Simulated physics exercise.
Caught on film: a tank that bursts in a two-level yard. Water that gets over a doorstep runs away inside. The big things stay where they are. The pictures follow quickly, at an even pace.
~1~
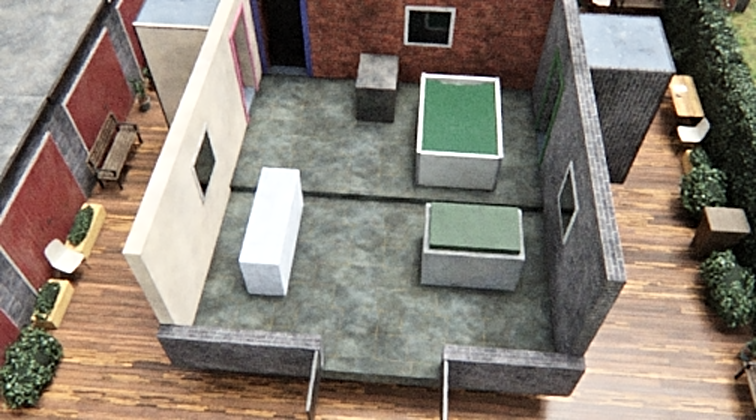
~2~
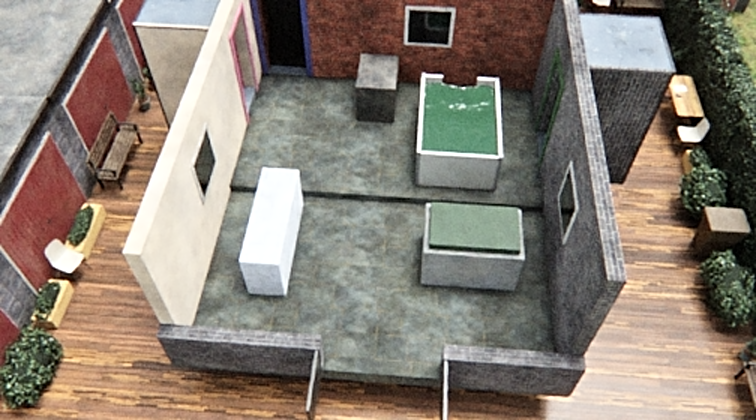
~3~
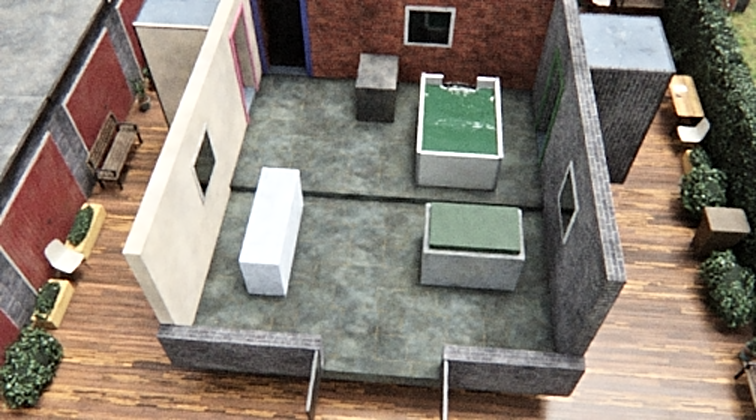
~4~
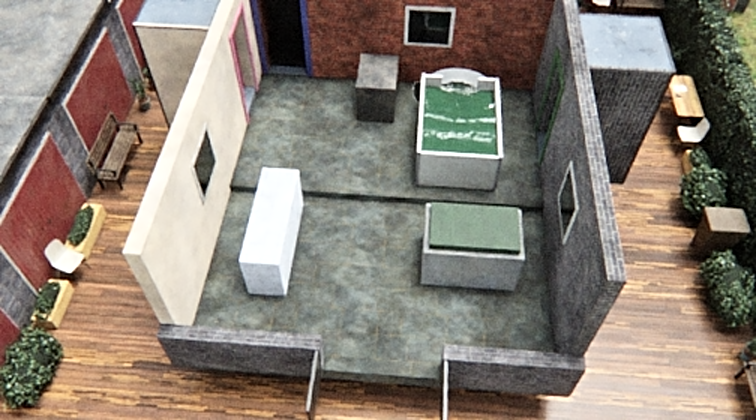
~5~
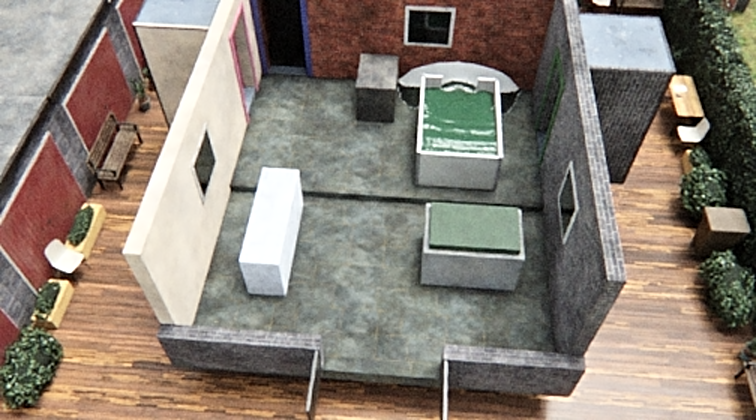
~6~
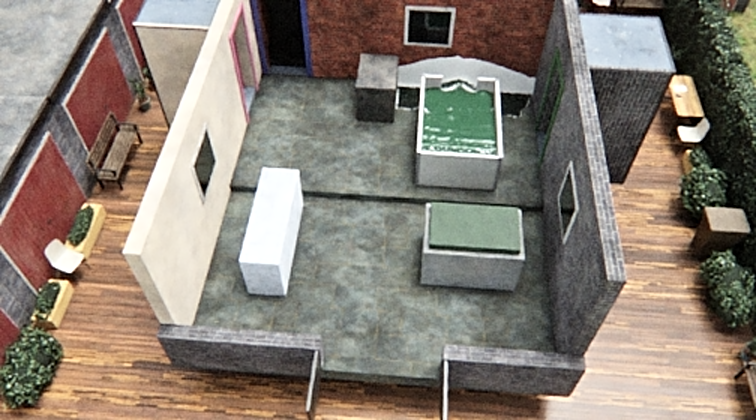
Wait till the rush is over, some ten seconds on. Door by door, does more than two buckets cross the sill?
One by one: The green door lets in a lot; the blue door lets in a lot; the pink door admits no more than that.
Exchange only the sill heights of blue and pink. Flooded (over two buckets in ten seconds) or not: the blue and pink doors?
My reading: The blue door stays under; the pink door lets more in.
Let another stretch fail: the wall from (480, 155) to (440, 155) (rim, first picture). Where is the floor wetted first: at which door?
It is the one in green.
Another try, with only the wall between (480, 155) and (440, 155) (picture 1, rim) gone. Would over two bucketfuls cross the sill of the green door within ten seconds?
Then: The green door lets less in.
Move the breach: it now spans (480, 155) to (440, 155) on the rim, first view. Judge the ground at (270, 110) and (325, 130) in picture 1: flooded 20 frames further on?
One after the other: Free of water, no water.
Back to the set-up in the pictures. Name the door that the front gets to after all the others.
The pink door.
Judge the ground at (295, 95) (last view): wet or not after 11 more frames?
Answer: Awash.
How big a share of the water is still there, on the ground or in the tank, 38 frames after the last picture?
Roughly 94 per cent.
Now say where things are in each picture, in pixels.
In the first picture, still water in the water tank at (460, 117).
In the second picture, the front is at a hidden place, out from the gap on the water tank's far side.
In the third picture, water pours out on the water tank's far side and has run to a hidden place.
In the fourth picture, the front is at a hidden place, out from the gap on the water tank's far side.
In the fifth picture, the front is at (518, 89), out from the gap on the water tank's far side.
In the sixth picture, water pours out on the water tank's far side and has run to a hidden place.
A moment on, water covers 15 % of the floor; the green door wet at the sill, nothing in, the blue door wet at the sill, nothing in, the pink door not reached.
Next, water covers 35 % of the floor; the green door under two buckets in, the blue door wet at the sill, nothing in, the pink door wet at the sill, nothing in.
Then, water covers 60 % of the floor; the green door over two buckets in, the blue door under two buckets in, the pink door under two buckets in.
Later, water covers 90 % of the floor; the green door over two buckets in, the blue door over two buckets in, the pink door under two buckets in.
In the end, water covers 95 % of the floor; the green door over two buckets in, the blue door over two buckets in, the pink door under two buckets in.
